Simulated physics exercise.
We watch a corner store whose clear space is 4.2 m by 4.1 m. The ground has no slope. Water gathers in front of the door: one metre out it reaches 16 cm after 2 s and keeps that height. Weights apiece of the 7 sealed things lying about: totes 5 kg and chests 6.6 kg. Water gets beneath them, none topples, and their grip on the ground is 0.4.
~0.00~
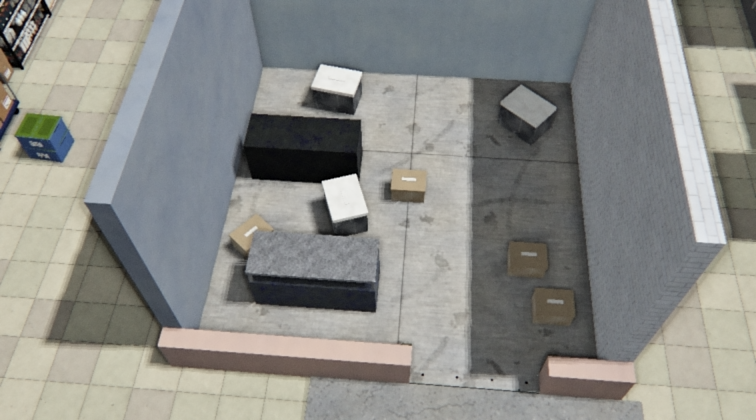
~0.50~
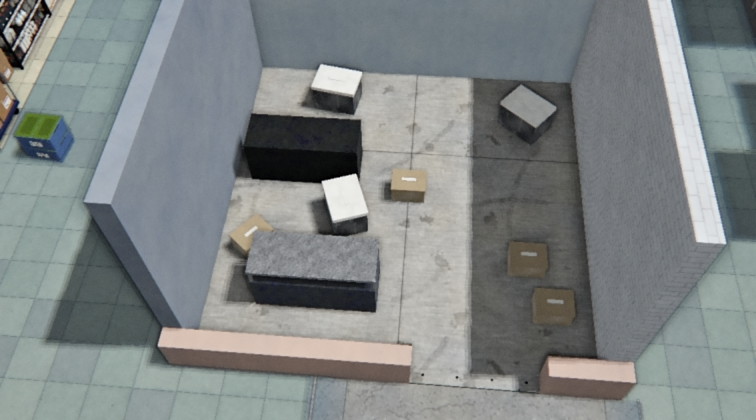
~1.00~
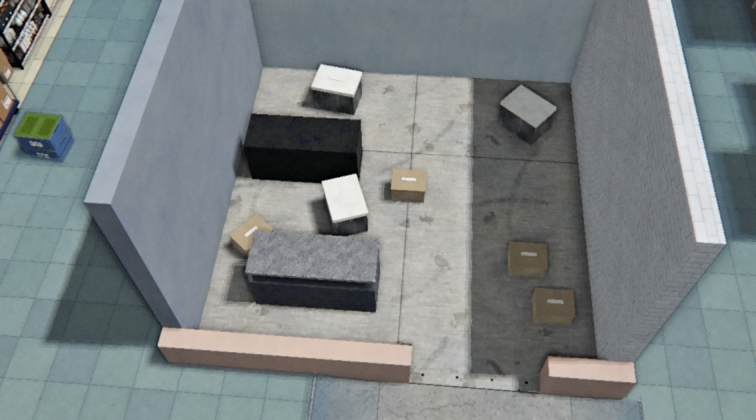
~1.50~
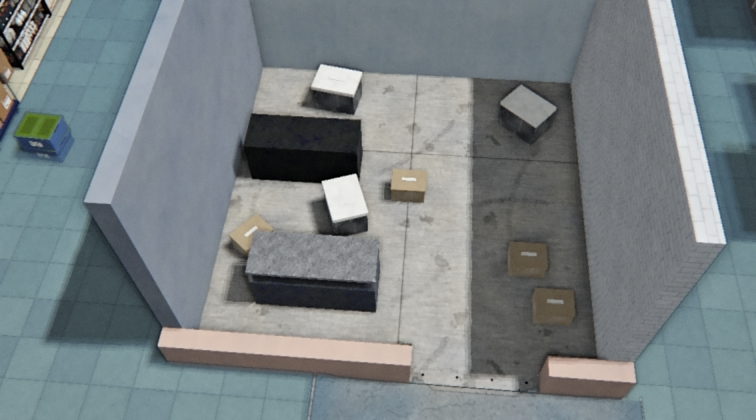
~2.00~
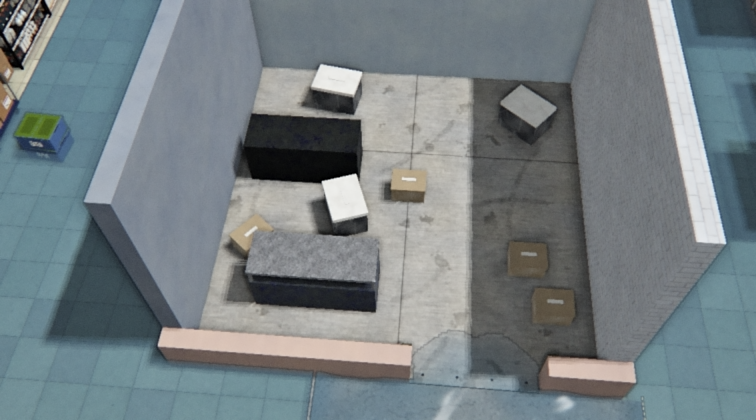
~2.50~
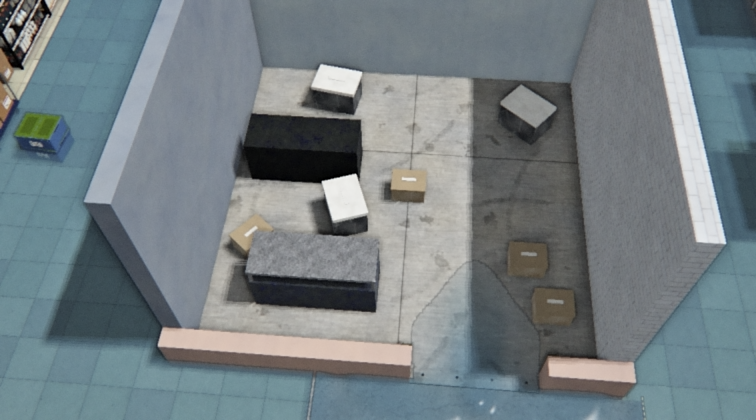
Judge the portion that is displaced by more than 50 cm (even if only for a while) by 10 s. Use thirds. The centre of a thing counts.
Share: Two thirds or above.
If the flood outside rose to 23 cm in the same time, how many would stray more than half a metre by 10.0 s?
In that case 6 of them.
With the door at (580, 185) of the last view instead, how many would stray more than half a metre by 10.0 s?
In that case 5 of them.
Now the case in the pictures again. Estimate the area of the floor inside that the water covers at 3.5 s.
Some 5.0 m2.
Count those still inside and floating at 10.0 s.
At that moment 5.
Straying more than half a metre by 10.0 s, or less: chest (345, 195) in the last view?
Answer: Less.
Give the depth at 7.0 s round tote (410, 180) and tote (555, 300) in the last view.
About 8 and 5 cm.
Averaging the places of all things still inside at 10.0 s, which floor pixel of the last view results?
At about (372, 145).
After 3.5 s 1 of 7 are over 50 cm from their spots; 0 afloat.
After 4.5 s 3 of 7 are over 50 cm from their spots; 1 afloat.
After 7.0 s 4 of 7 are over 50 cm from their spots; 4 afloat.
After 10.0 s 4 of 7 are over 50 cm from their spots, and 5 have been at some point; 5 afloat.
